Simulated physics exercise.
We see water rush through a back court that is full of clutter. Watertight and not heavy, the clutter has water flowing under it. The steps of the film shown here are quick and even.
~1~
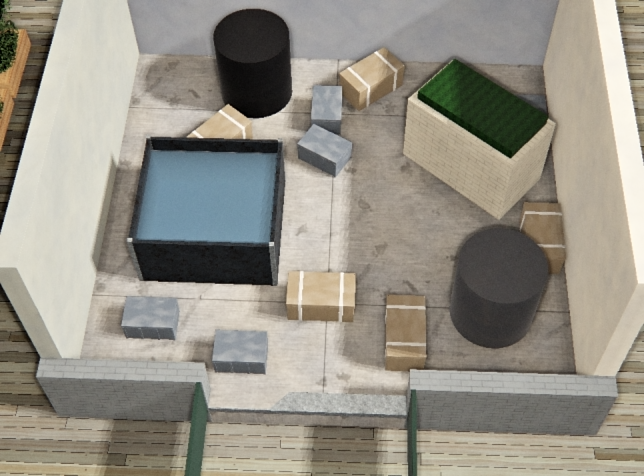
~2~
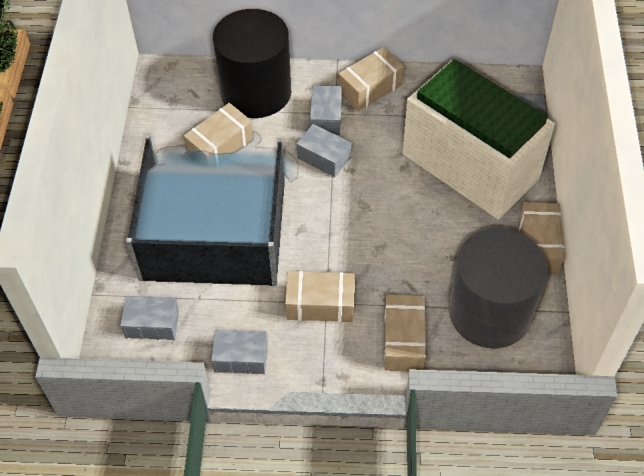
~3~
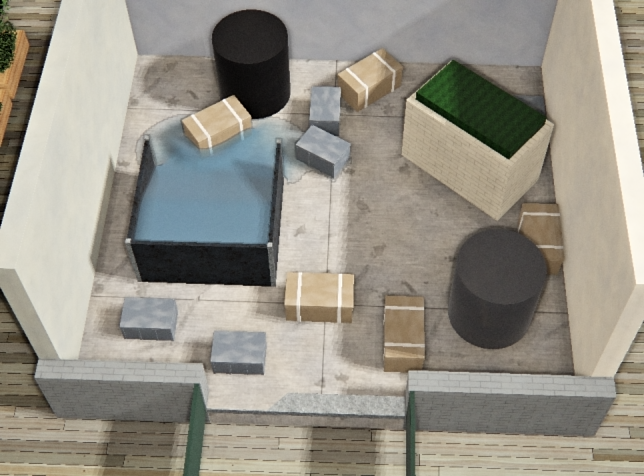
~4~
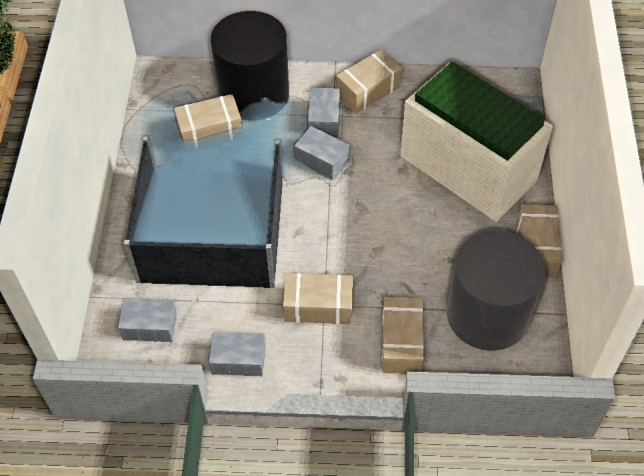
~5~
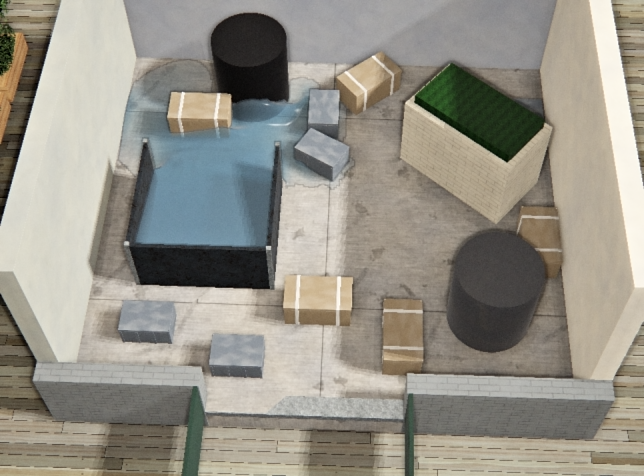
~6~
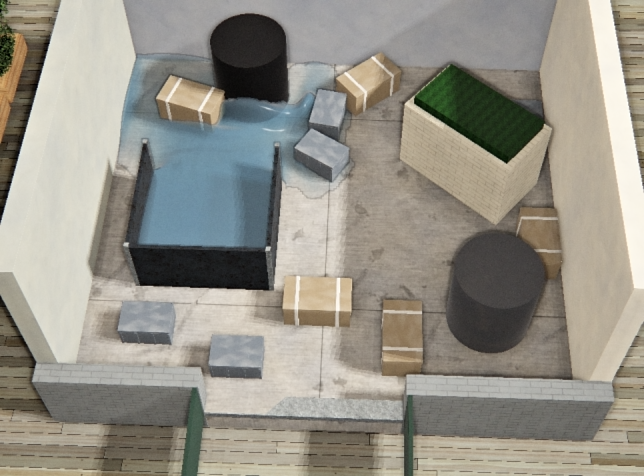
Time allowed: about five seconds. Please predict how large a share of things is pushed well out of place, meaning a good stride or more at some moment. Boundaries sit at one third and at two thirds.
Portion: One third through two thirds.
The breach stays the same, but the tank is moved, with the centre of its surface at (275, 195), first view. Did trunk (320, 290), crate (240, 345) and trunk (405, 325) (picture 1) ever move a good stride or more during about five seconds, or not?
In order: Remained close by, remained close by, remained close by.
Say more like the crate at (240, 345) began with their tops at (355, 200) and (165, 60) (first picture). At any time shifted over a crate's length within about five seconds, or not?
Going one by one, I'd say not displaced that far for the first and gets shoved clear for the second.
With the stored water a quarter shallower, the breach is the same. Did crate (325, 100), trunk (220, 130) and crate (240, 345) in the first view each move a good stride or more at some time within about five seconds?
Well, one by one: Carried that far, carried that far, not carried that far.
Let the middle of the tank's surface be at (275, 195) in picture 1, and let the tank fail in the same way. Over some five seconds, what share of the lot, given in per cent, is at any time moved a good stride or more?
Estimate: Near 50 per cent of them.
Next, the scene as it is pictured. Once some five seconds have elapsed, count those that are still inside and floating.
Tally at that point: 2.
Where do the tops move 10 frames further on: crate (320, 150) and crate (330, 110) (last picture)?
First top about at (352, 158); second top about at (390, 135).
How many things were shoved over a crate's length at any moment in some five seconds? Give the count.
5 of them.
A moment on, 1 of 10 are well off their spots; 1 afloat.
Next, 3 of 10 are well off their spots; 1 afloat.
Later, 4 of 10 are well off their spots; 3 afloat.
In the end, 5 of 10 are well off their spots, and 5 have been at some point; 2 afloat.
